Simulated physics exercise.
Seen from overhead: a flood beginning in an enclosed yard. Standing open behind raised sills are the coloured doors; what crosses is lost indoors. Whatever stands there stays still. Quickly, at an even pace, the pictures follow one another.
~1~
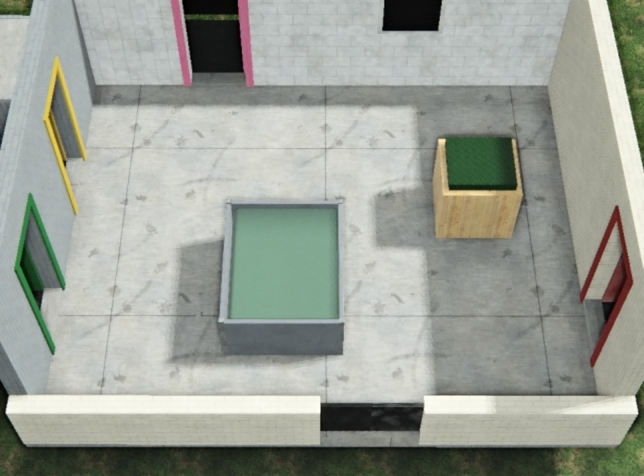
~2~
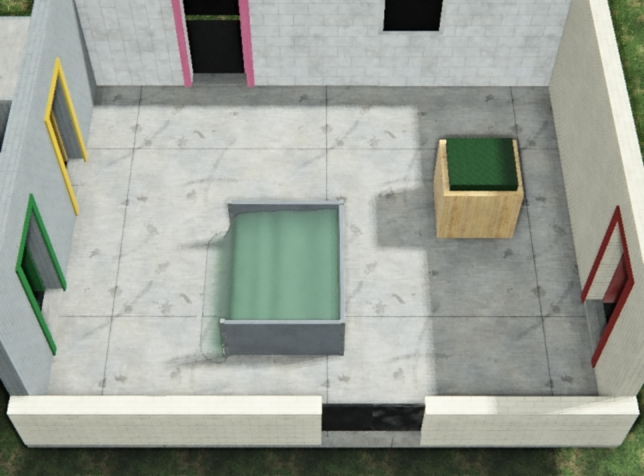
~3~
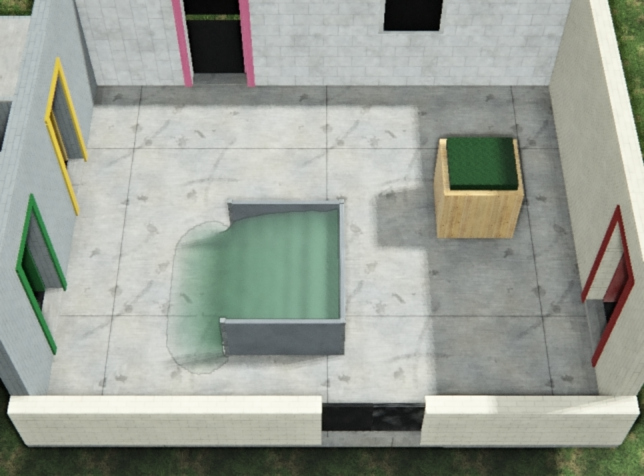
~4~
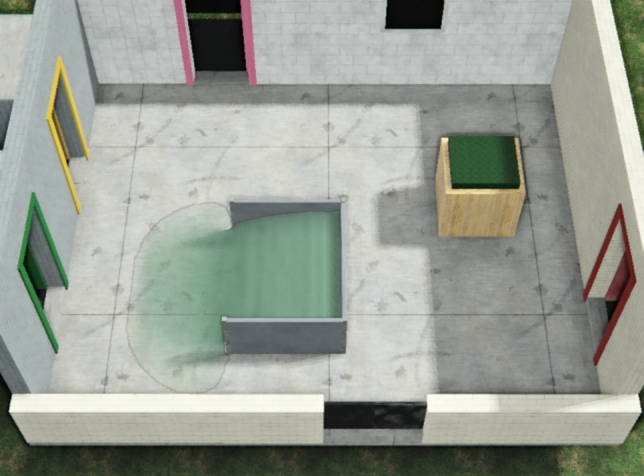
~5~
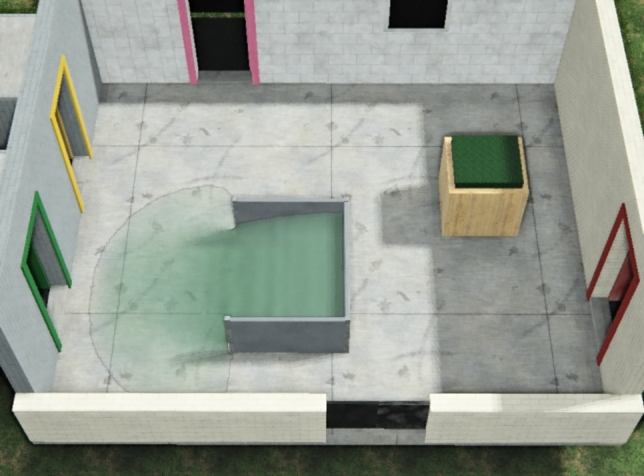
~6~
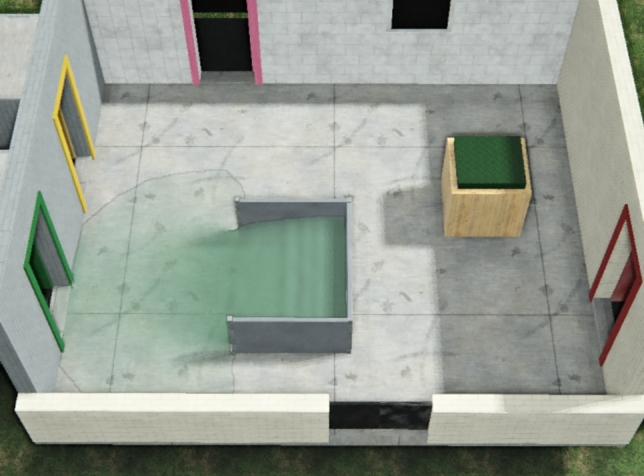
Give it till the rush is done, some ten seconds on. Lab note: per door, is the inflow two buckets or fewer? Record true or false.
Green door false; yellow door false; pink door false; red door true.
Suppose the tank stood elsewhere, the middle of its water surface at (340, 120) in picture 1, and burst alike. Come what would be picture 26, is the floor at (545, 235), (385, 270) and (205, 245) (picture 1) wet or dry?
Parched, parched, soaked.
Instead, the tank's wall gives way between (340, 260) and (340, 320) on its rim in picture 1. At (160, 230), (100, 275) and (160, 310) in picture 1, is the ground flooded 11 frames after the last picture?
The first spot is spared, the second spared and the third spared.
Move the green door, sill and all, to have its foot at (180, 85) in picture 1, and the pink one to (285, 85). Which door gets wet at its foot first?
The door marked yellow.
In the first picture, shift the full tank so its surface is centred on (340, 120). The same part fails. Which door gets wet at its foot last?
That's the one in red.
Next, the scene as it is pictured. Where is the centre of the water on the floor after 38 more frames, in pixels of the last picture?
I'd mark it close to (238, 236).
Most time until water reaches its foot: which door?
That would be the one in red.
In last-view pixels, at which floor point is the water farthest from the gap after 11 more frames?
Close to (105, 89).
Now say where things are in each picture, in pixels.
In the first frame, still water in the water tank at (283, 263).
In the second frame, water pours out at (231, 282) and has run to (222, 359).
In the third frame, water pours out at (232, 284) and has run to (195, 366).
In the fourth frame, the front is at (152, 369), out from the gap at (234, 284).
In the fifth frame, the front is at (97, 336), out from the gap at (237, 284).
In the sixth frame, the front is at (62, 356), out from the gap at (240, 284).
A moment on, water covers 25 % of the floor; the green door far over two buckets in, the yellow door under two buckets in, the pink door not reached, the red door not reached.
Next, water covers 30 % of the floor; the green door far over two buckets in, the yellow door over two buckets in, the pink door not reached, the red door not reached.
Then, water covers 40 % of the floor; the green door far over two buckets in, the yellow door over two buckets in, the pink door under two buckets in, the red door not reached.
Later, water covers 80 % of the floor; the green door far over two buckets in, the yellow door over two buckets in, the pink door over two buckets in, the red door not reached.
In the end, water covers 95 % of the floor; the green door far over two buckets in, the yellow door over two buckets in, the pink door over two buckets in, the red door wet at the sill, nothing in.
